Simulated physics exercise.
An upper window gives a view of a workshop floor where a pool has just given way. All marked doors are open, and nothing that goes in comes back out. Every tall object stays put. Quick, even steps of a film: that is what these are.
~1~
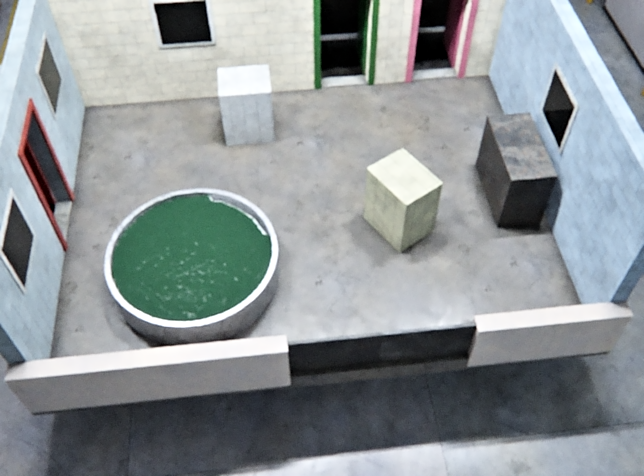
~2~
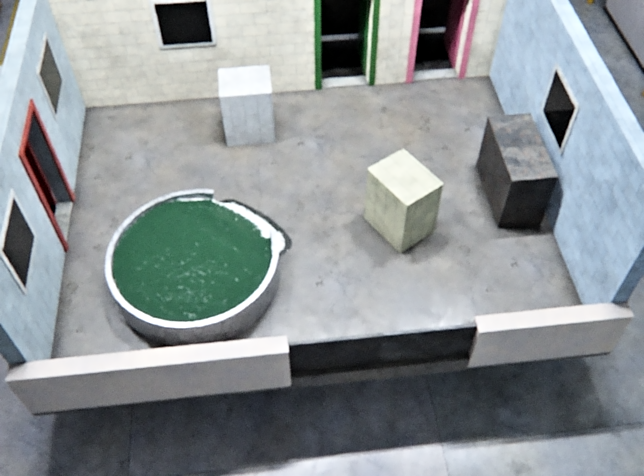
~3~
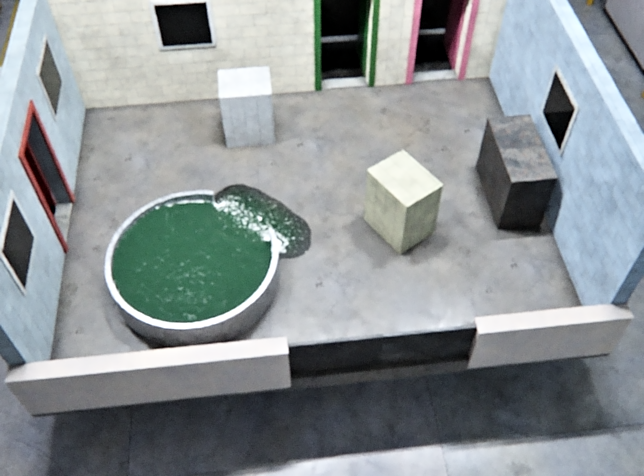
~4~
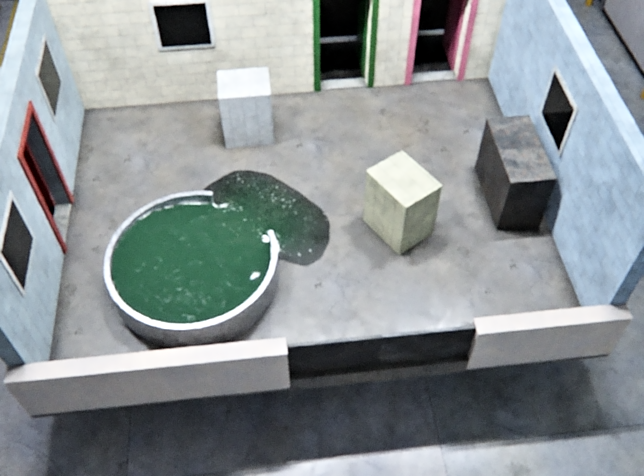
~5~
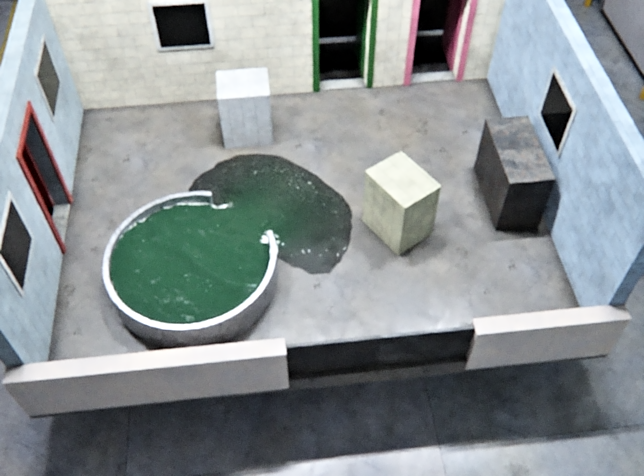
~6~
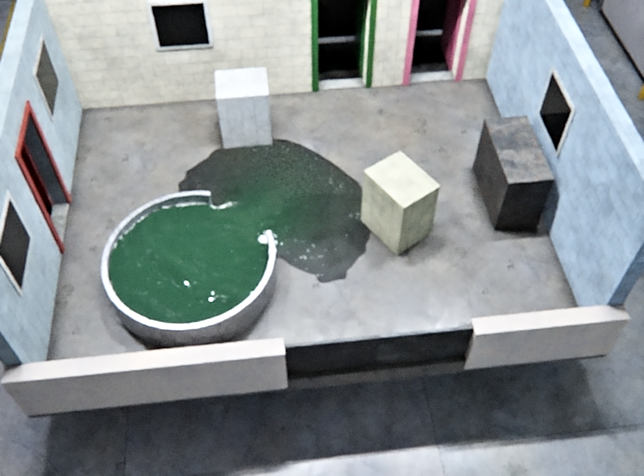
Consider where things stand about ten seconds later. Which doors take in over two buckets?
Door by door: The pink door does, the red door does not, the green door does.
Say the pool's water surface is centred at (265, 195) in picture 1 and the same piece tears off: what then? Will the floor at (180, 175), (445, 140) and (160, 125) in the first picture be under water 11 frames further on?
Point by point: Still bare; swamped; still bare.
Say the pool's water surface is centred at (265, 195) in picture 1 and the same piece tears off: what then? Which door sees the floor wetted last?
In my view it is the one in red.
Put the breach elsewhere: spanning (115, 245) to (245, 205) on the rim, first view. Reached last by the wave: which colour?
I'd say the pink-painted one.
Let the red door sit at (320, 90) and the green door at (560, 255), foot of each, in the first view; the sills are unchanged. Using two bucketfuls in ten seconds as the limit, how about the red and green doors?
So the red one ends up above and the green one ends up below.
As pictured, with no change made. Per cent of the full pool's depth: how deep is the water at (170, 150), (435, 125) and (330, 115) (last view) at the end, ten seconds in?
About 4, 12 and 14 per cent.
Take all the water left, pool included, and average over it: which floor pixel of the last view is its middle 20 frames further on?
Near (290, 204).
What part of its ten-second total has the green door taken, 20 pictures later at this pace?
Close to 40 out of every hundred.
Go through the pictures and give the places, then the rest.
In the first frame, the round tank at (193, 256) is whole and still.
In the second frame, water pours out on the round tank's far side and has run to (283, 248).
In the third frame, the front is at (302, 248), out from the gap on the round tank's far side.
In the fourth frame, water pours out on the round tank's far side and has run to (236, 176).
In the fifth frame, water pours out on the round tank's far side and has run to (343, 207).
In the sixth frame, water pours out on the round tank's far side and has run to (283, 144).
A moment on, water covers 25 % of the floor; the pink door not reached, the red door not reached, the green door not reached.
Next, water covers 40 % of the floor; the pink door wet at the sill, nothing in, the red door not reached, the green door under two buckets in.
Then, water covers 50 % of the floor; the pink door under two buckets in, the red door not reached, the green door over two buckets in.
Later, water covers 65 % of the floor; the pink door far over two buckets in, the red door wet at the sill, nothing in, the green door far over two buckets in.
In the end, water covers 85 % of the floor; the pink door far over two buckets in, the red door wet at the sill, nothing in, the green door far over two buckets in.
